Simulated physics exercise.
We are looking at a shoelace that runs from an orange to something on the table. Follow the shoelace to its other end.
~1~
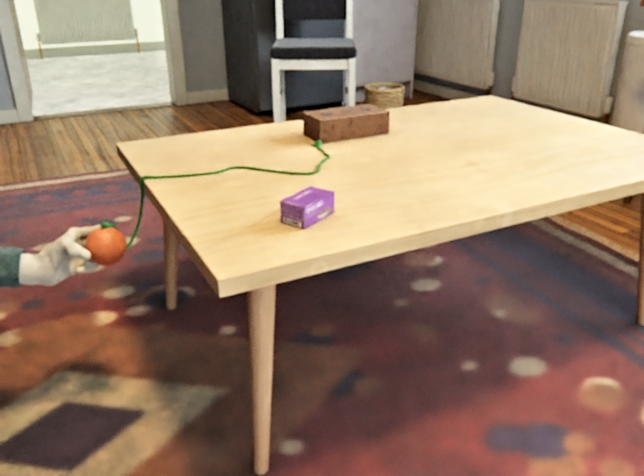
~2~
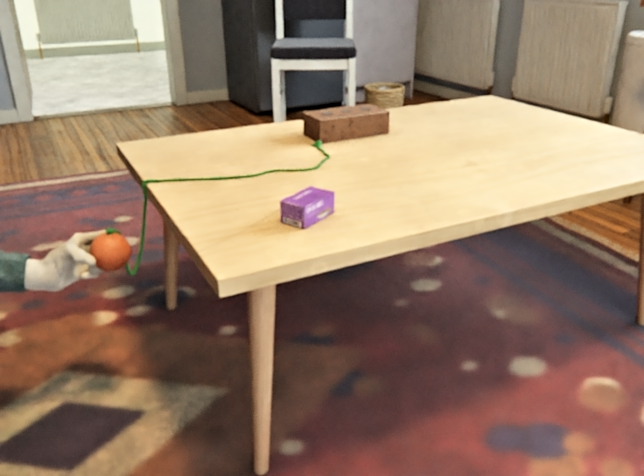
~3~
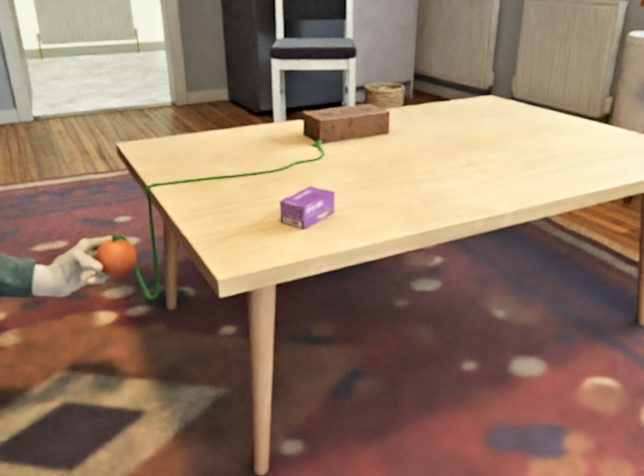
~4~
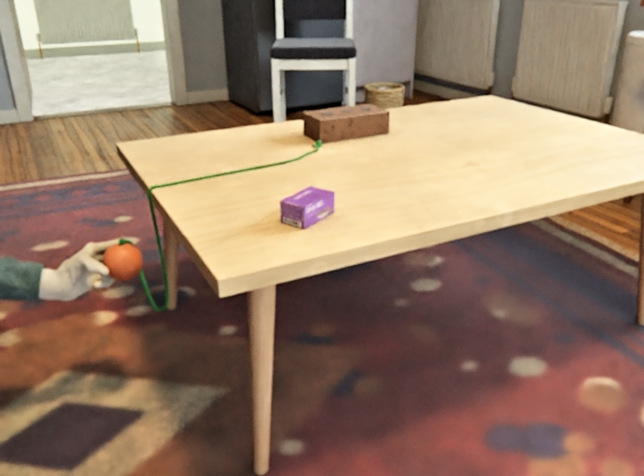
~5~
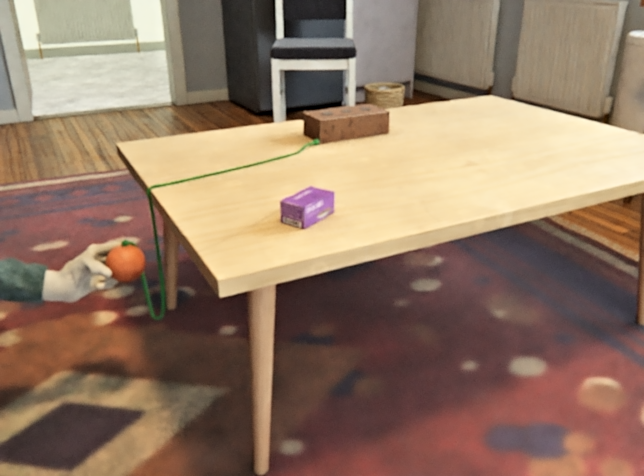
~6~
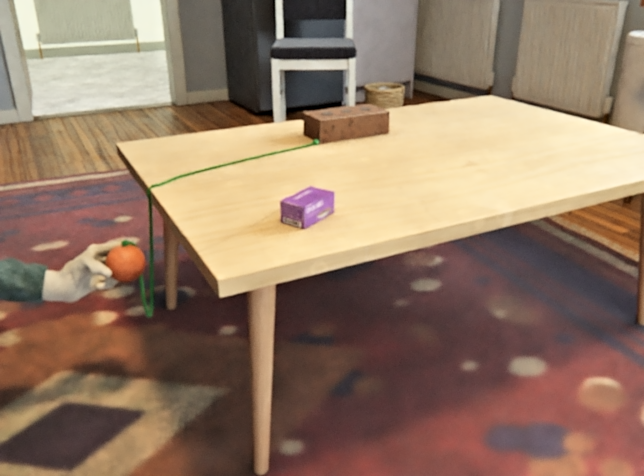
Beside a wooden table, a hand shifts an orange slightly rightward as its green string slides.
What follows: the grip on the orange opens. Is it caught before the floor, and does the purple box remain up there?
As it turns out, the orange reaches the floor; the purple box remains where it stands.
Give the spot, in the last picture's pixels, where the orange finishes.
Its middle is at (145, 382).
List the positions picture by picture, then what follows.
Orange (106, 246); brick (346, 111); purple box (308, 195), in the first picture.
Orange (110, 252), in the second picture.
Orange (117, 257), in the third picture.
Orange (123, 261); shoelace through (271, 165) (160, 187), in the fourth picture.
Orange (126, 263); shoelace through (242, 167) (152, 210), in the fifth picture.
Orange (126, 263); brick (346, 111); purple box (308, 195); shoelace tied to the brick, with much slack, in the sixth picture.
Then, 0.26 s on from there, orange off the ground near (139, 347); brick in place; box in place.
Then, 0.86 s on from there, orange on the floor near (145, 382); brick in place; box in place.
In the end, orange on the floor near (145, 382); brick in place; box in place. The orange lands on the floor and the purple box keeps its place.
